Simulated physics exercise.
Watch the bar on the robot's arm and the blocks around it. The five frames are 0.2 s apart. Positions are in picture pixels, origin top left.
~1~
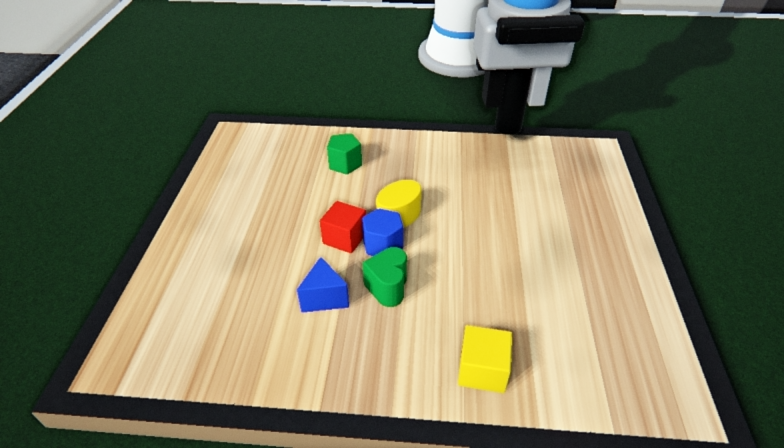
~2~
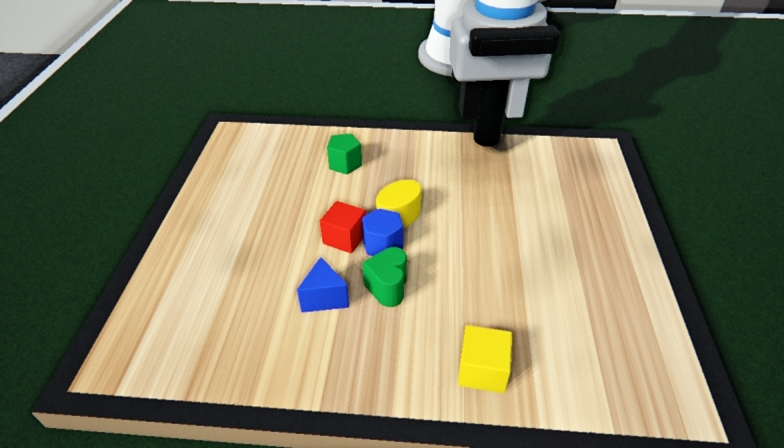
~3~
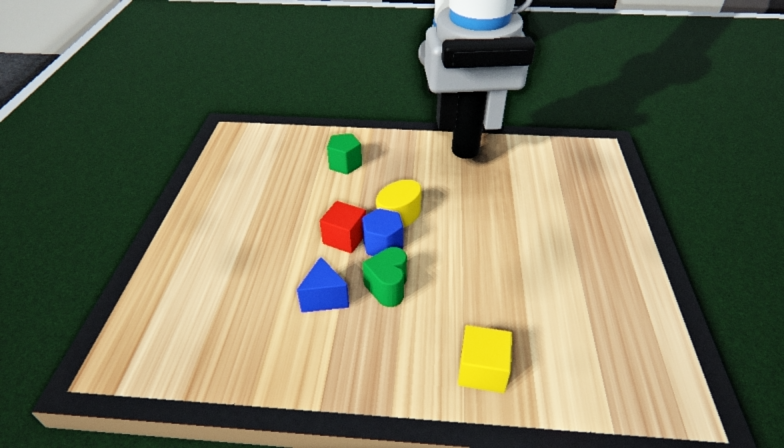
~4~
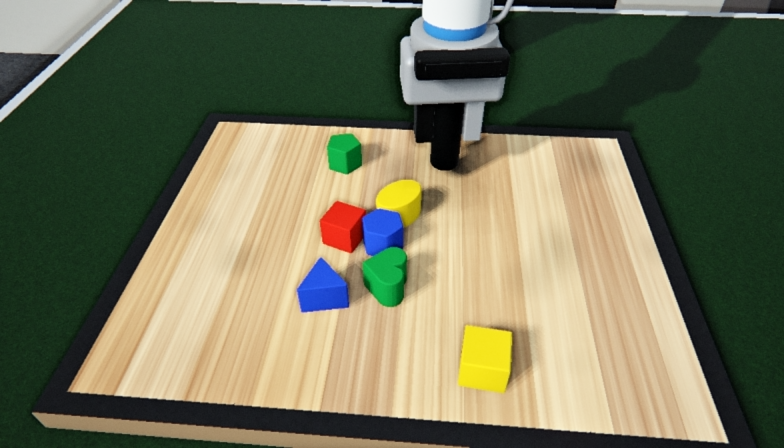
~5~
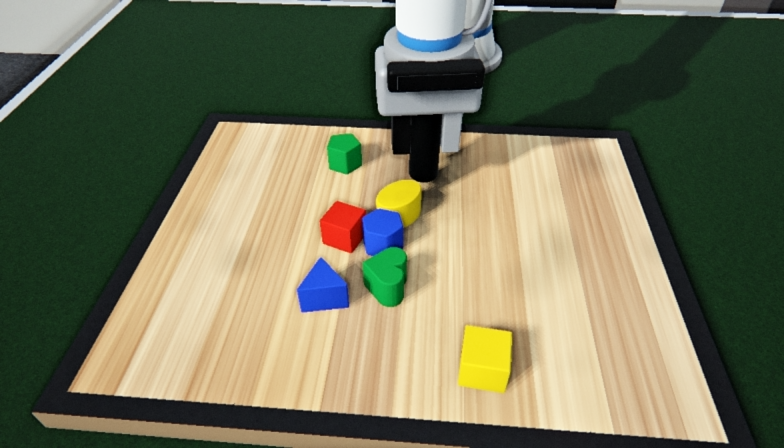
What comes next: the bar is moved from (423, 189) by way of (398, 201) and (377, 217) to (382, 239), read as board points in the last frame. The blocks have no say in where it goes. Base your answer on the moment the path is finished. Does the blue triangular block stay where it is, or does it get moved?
Undisturbed, or as good as.
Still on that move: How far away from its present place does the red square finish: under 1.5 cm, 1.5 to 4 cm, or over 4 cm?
Distance: Between 1.5 and 4 cm.
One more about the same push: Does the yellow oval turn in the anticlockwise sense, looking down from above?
Final answer: No.
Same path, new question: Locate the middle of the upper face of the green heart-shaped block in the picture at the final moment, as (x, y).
Close to (397, 285).
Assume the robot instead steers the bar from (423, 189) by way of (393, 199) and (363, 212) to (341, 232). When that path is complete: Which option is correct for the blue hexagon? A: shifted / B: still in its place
A - shifted.
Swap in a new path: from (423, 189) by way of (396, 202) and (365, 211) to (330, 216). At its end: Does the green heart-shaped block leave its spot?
Yes, that is how it ends up.
What follows on the original path. One third of the way, bar at (398, 187); red square at (338, 217); blue hexagon at (377, 231), turned 25° anticlockwise; yellow oval at (383, 202).
Two thirds of the way, bar at (377, 203); red square at (323, 224), turned 60° clockwise; blue hexagon at (372, 251), turned 60° anticlockwise; green heart-shaped block at (393, 277); yellow oval at (364, 221), turned 15° anticlockwise.
At the end, bar at (381, 225); blue triangular block unmoved; red square at (316, 226), turned 85° clockwise; blue hexagon at (361, 268), turned 95° anticlockwise; green heart-shaped block at (397, 285), turned 20° anticlockwise; yellow oval at (354, 239), turned 25° clockwise.
